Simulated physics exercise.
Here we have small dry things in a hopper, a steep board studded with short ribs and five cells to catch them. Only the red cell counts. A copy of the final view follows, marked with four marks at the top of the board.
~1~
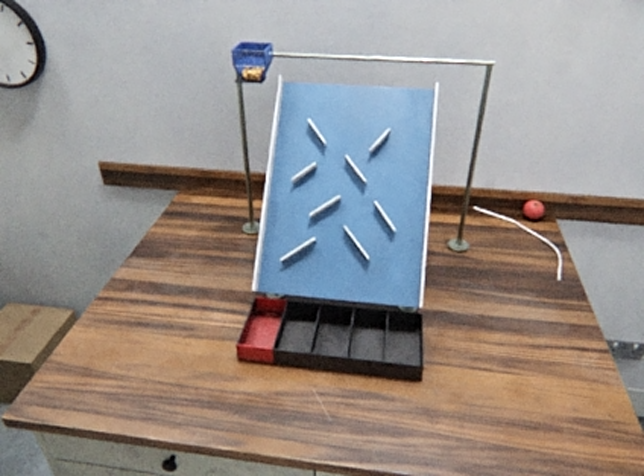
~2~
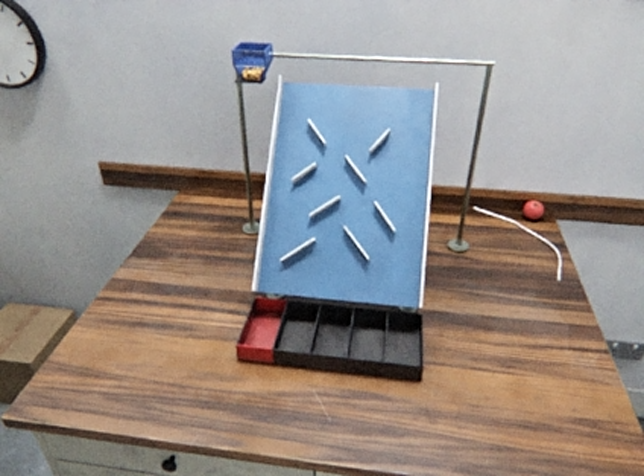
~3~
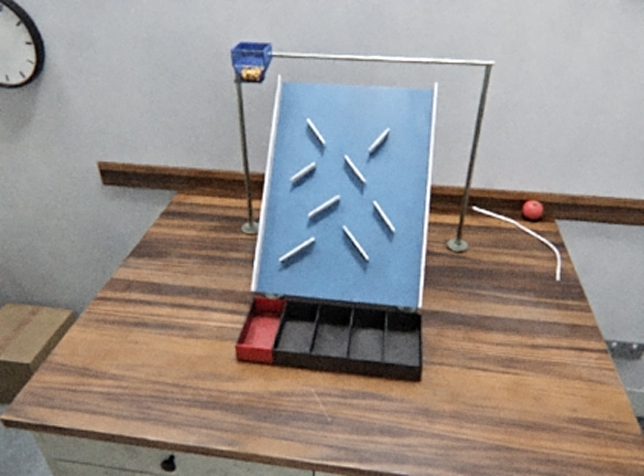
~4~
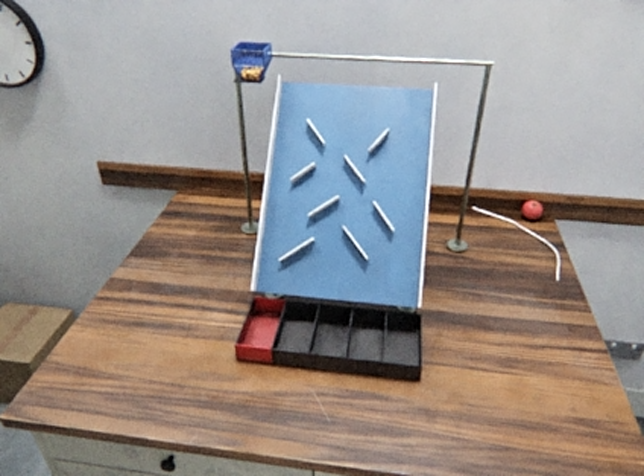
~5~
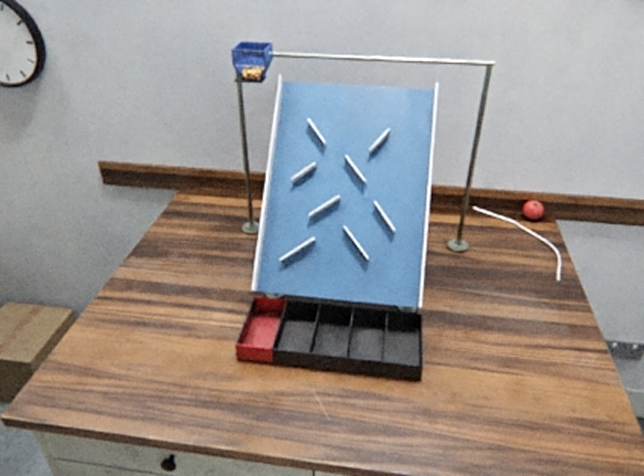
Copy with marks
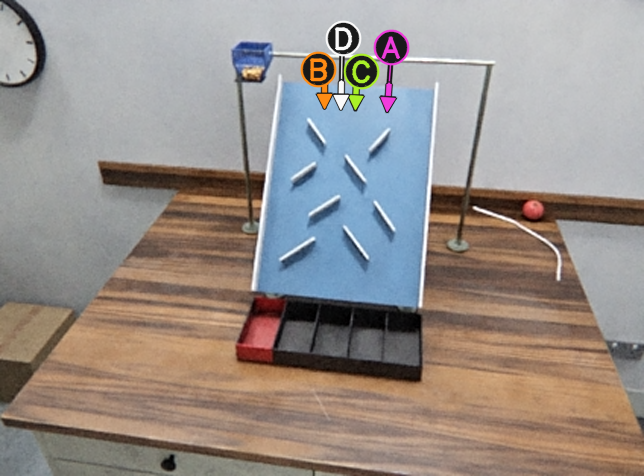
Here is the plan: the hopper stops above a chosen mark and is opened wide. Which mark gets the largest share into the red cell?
The answer is mark D.
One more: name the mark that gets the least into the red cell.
It is A.
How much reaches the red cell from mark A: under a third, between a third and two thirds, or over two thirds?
Mark A gives under a third.
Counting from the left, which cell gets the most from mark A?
The fifth from the left.
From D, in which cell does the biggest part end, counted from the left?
It is the first one.
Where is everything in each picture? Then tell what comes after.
Hopper at (254, 72), dried chickpeas, door shut, in the first picture.
Ribs (309, 119) to (325, 143), (370, 150) to (390, 129), (292, 180) to (316, 163), in the second picture.
Ribs (345, 155) to (365, 181), (308, 215) to (339, 196), (374, 201) to (394, 230), in the third picture.
Ribs (279, 260) to (313, 238), (343, 226) to (368, 259), in the fourth picture.
Red cell at (254, 353), number 1 of 5 from the left, in the fifth picture.
On the marked copy, mark A meets the board at (387, 106); mark B meets the board at (324, 103); mark C meets the board at (355, 104); mark D meets the board at (341, 104).
If A is chosen, none in the red cell, nearly all in other cells, a small part outside the box.
If B is chosen, about half in the red cell, about half in other cells.
If C is chosen, about half in the red cell, about half in other cells.
If D is chosen, about two thirds in the red cell, about a third in other cells.
